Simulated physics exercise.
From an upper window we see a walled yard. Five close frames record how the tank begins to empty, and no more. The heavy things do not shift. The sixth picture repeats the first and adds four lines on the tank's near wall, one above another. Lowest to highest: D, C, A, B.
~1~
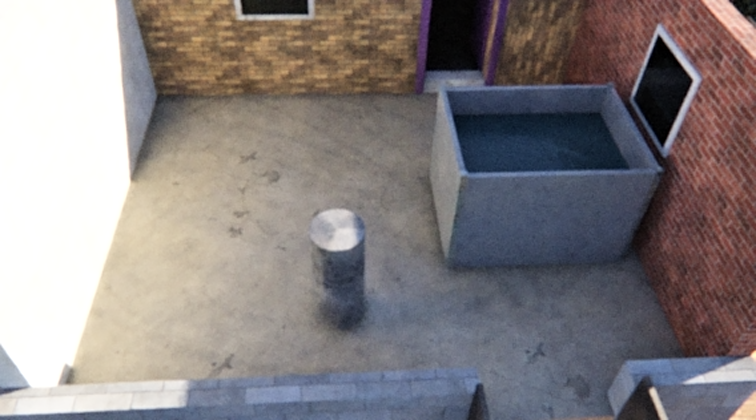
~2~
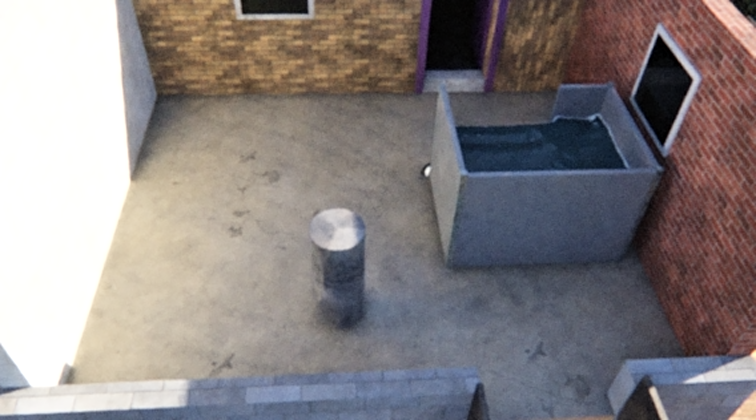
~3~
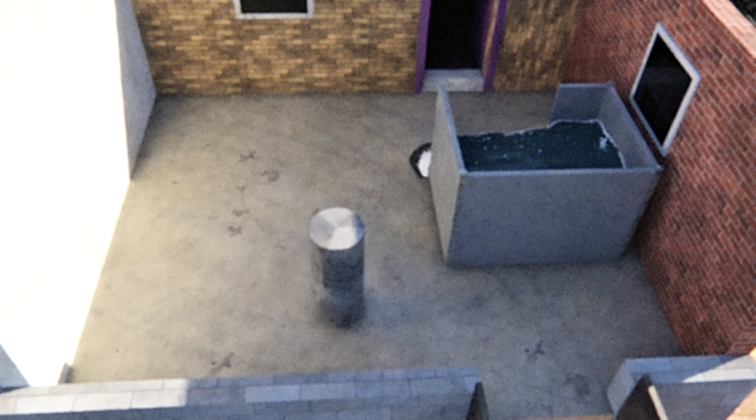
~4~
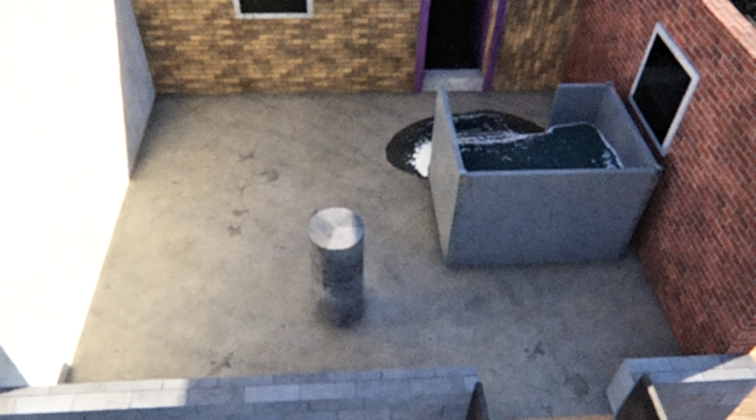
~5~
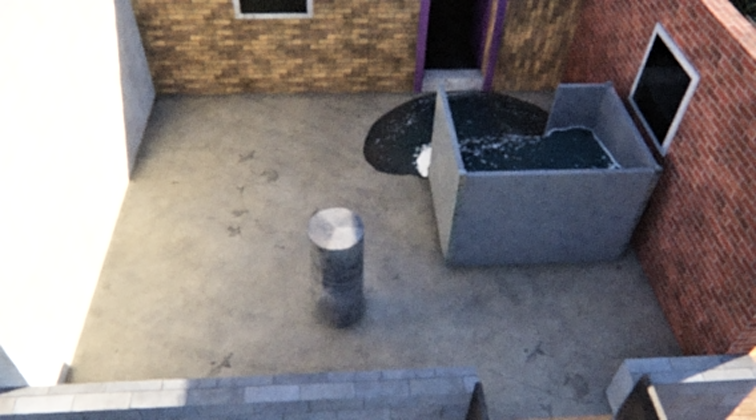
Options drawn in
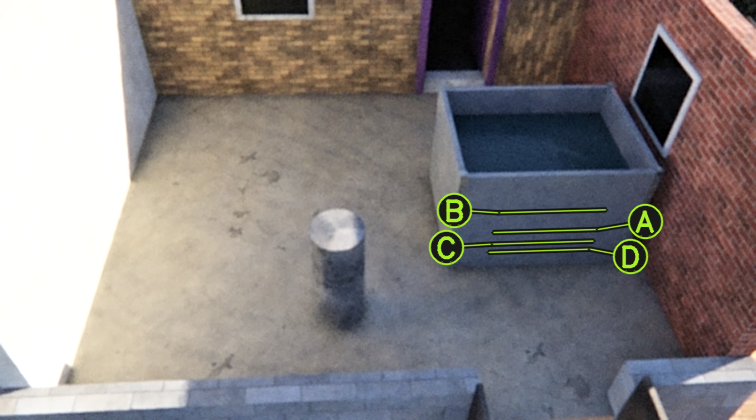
A gray tank opens at the back, and dark water pours out and spreads across the yard.
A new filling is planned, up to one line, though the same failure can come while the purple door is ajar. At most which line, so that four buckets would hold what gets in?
I would pick mark C.
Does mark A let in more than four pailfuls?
Yes, that goes wrong.
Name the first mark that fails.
That is mark A.
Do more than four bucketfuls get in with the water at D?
No.
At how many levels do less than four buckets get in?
Two of them.
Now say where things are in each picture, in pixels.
In the first picture, water in the tank at rest, its middle at (537, 152); foot of the purple doorway at (453, 92); open gate at (553, 361).
In the second picture, water covers 2 % of the ground, its front hidden from here.
In the third picture, water covers 4 % of the ground, its front hidden from here.
In the fourth picture, front seen at (397, 150), 9 % of the ground wet.
In the fifth picture, front seen at (388, 117), 16 % of the ground wet.
On the marked copy, A at (546, 231); B at (552, 211); C at (542, 242); D at (539, 250); from the bottom up D, C, A, B.
If A is chosen, about 7 bucketfuls get in.
If B is chosen, dozens of bucketfuls pour in.
If C is chosen, a splash gets over, under a bucket.
If D is chosen, nothing gets over.
